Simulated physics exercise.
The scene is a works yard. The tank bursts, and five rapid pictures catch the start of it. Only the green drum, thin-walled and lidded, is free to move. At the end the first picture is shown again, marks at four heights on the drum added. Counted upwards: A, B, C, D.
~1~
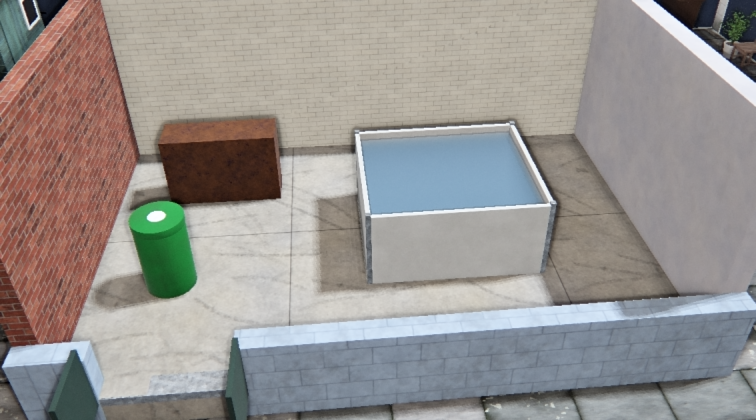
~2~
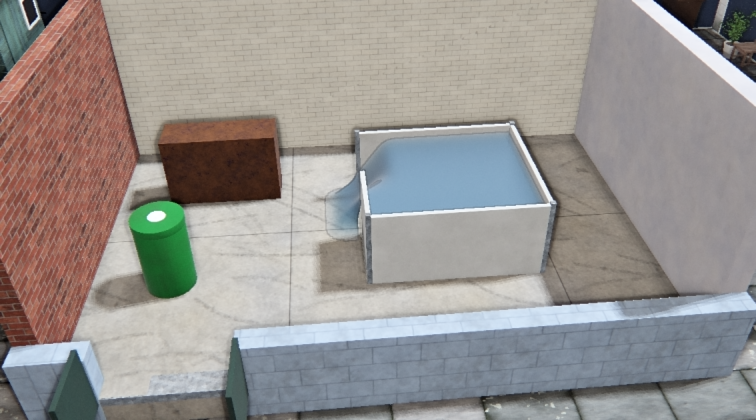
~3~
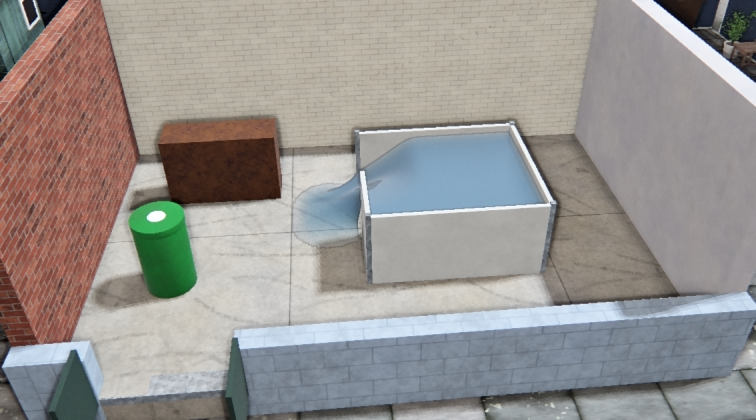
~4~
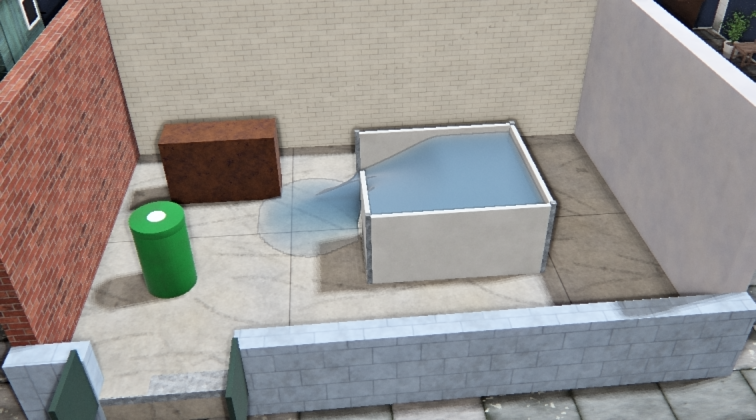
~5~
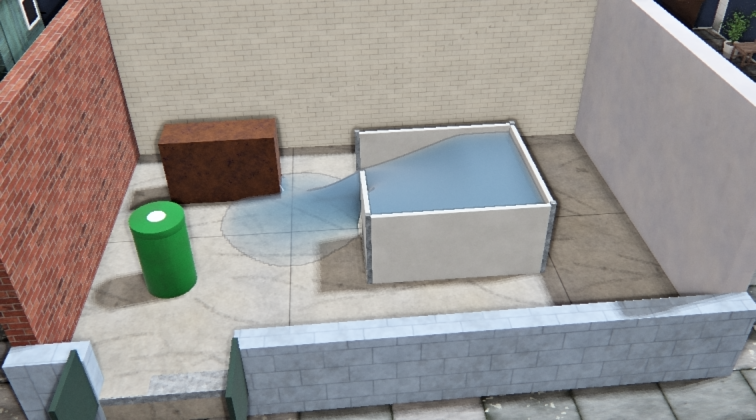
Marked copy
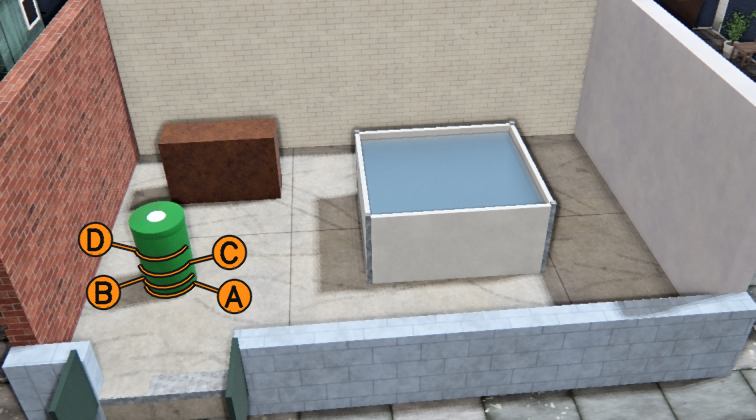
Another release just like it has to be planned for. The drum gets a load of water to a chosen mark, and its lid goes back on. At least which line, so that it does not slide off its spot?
C.
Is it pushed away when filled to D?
No, that is safe.
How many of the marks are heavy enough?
Two of the four.
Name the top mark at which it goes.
That would be B.
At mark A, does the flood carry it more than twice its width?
Yes, clearly.
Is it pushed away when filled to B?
Yes.
On the marked copy, A at (167, 296); B at (165, 287); C at (162, 275); D at (157, 259); from the bottom up A, B, C, D.
If A is chosen, it is washed out through the gate.
If B is chosen, it is pushed about twice its own width away.
If C is chosen, it does not move.
If D is chosen, it does not move.
